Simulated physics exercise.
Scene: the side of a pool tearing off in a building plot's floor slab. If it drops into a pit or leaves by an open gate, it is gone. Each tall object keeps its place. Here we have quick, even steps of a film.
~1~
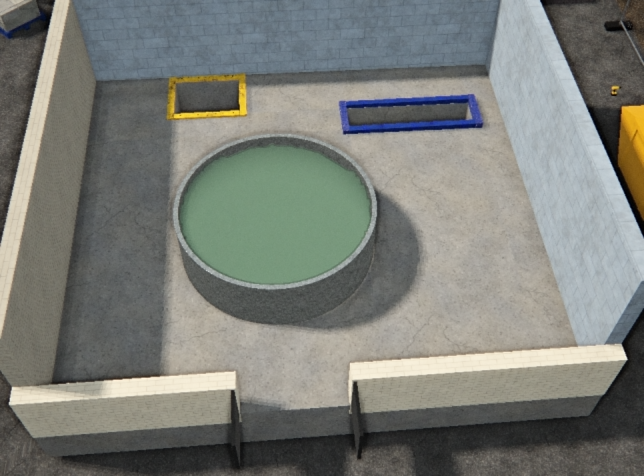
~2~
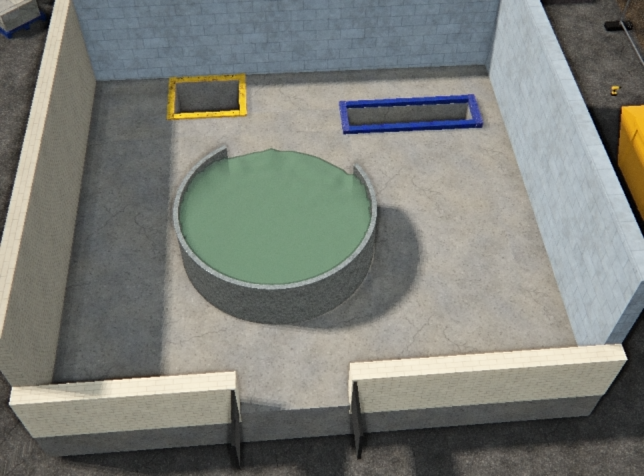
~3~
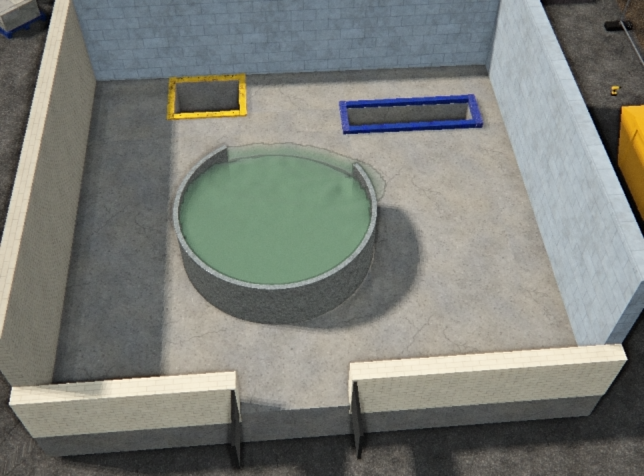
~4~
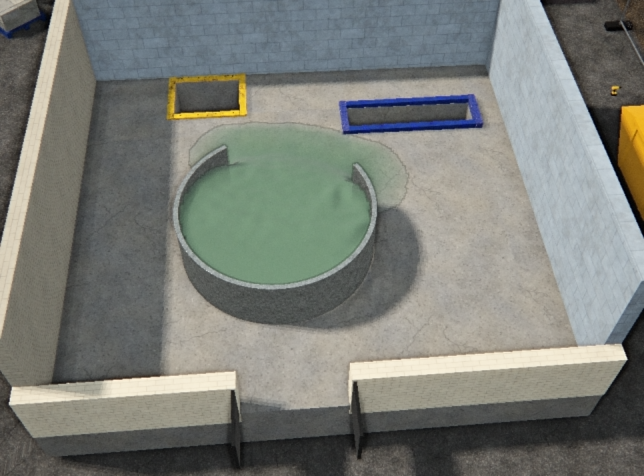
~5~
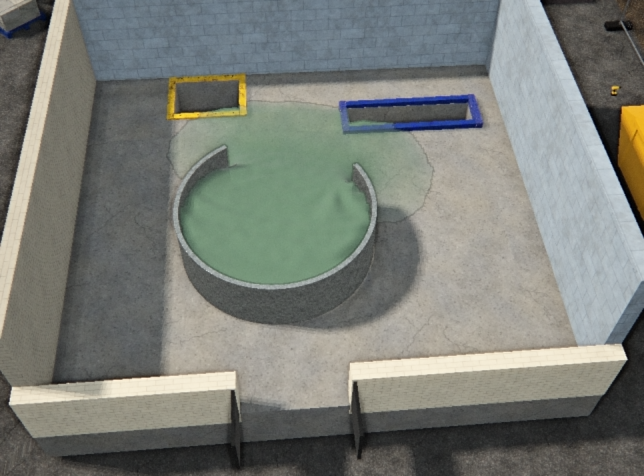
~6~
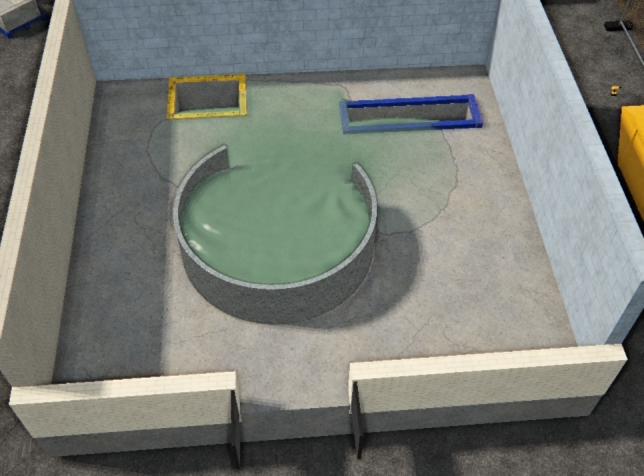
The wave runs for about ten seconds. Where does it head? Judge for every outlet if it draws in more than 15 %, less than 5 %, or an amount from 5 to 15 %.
The gate gets hardly any of it - below five per cent; the blue pit gets a big share of it - past fifteen per cent; the yellow pit gets a big share of it - past fifteen per cent.
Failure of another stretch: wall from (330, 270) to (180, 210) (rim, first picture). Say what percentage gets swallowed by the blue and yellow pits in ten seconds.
Lab note - share by pit: Blue 0 %, yellow 14 %.
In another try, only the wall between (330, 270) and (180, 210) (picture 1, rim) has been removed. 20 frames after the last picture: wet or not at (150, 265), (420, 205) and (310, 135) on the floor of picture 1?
Note, points one to three: Reached and soaked / unreached / unreached.
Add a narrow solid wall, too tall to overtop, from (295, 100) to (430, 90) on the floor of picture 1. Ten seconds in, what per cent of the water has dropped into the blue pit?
Blue: 30 %.
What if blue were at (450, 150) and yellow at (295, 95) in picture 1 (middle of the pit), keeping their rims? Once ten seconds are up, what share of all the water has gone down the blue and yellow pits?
Breakdown: Blue 20%, yellow 40%.
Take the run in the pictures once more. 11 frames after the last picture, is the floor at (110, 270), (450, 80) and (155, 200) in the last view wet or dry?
Well, in turn they'd be dry underfoot, wet underfoot and dry underfoot.
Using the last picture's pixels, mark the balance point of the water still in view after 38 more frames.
I'd point to (350, 182).
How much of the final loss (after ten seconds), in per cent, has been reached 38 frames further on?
90 per cent.
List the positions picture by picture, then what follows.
The first frame shows still water in the pool at (276, 208).
In the second frame, the front is at a hidden place, out from the gap on the pool's far side.
In the third frame, water pours out on the pool's far side and has run to a hidden place.
In the fourth frame, the front is at (194, 152), out from the gap on the pool's far side.
In the fifth frame, water pours out on the pool's far side and has run to (177, 138).
In the sixth frame, water pours out on the pool's far side and has run to (438, 130).
A moment on, water covers 35 % of the floor; the gate 0 %, the blue pit 4 %, the yellow pit 3 %.
Next, water covers 35 % of the floor; the gate 0 %, the blue pit 9 %, the yellow pit 7 %.
Then, water covers 50 % of the floor; the gate 0 %, the blue pit 15 %, the yellow pit 14 %.
Later, water covers 75 % of the floor; the gate 0 %, the blue pit 22 %, the yellow pit 20 %.
In the end, water covers 95 % of the floor; the gate 1 %, the blue pit 25 %, the yellow pit 22 %.
